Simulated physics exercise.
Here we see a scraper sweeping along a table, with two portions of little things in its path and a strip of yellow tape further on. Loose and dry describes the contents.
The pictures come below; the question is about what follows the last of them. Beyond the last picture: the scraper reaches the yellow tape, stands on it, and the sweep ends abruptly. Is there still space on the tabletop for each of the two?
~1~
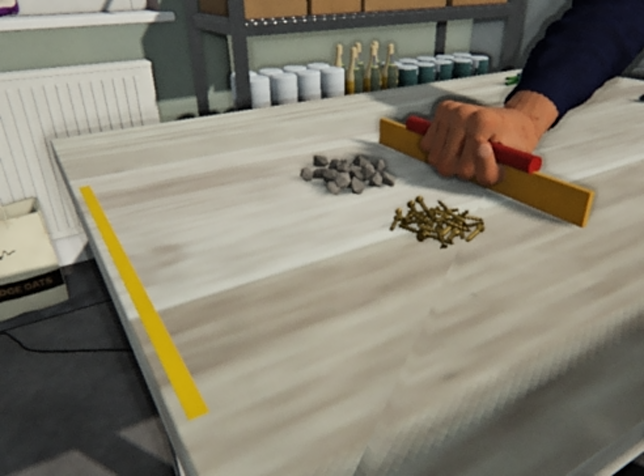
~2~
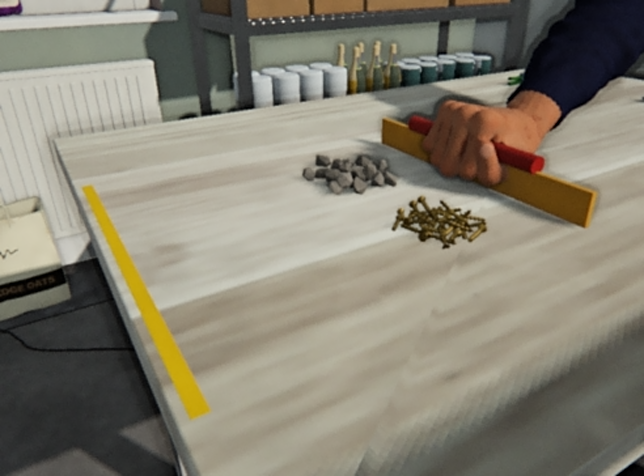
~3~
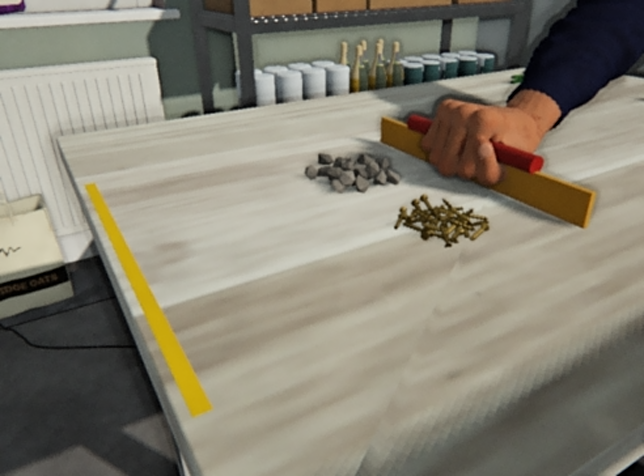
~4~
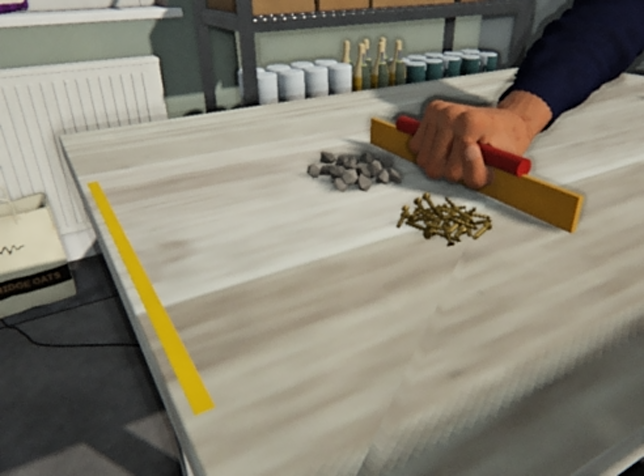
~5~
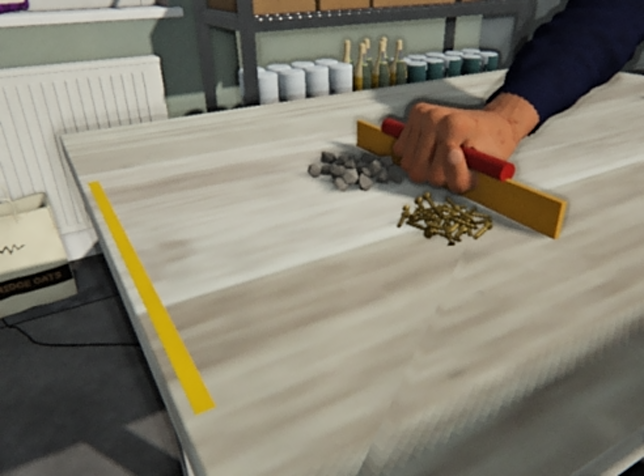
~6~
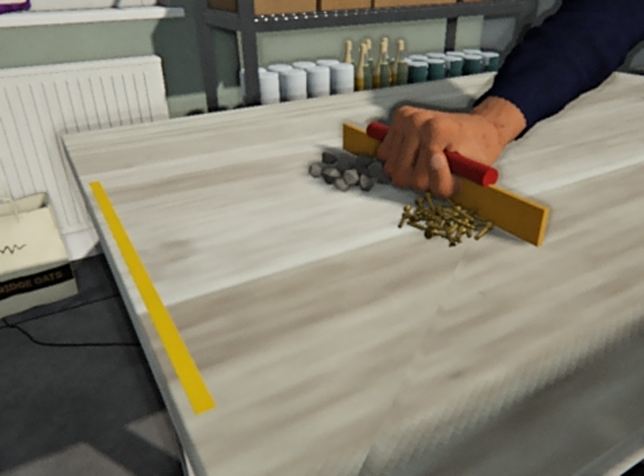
Nearer lot: Some comes off, farther lot: Some comes off.
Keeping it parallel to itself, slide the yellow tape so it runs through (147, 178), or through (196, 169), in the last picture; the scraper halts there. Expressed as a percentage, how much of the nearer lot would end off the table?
Share off the table is 0 per cent for the first position and 0 per cent for the second.
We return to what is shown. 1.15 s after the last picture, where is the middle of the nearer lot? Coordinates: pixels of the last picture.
It should be centred around (313, 256).
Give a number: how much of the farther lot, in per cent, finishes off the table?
I'd say around 100 per cent.
Then, 1.15 s after the last picture, scraper still moving, near (288, 187); nearer lot all on the table, its front near (272, 255); farther lot all on the table, its front near (191, 199).
Then, 2.32 s after the last picture, scraper stopped at the yellow tape; nearer lot about two thirds over the edge; farther lot about two thirds over the edge.
Then, 2.60 s after the last picture, scraper stopped at the yellow tape; nearer lot nearly all over the edge; farther lot all over the edge.
At rest, scraper stopped at the yellow tape; nearer lot nearly all over the edge; farther lot all over the edge.
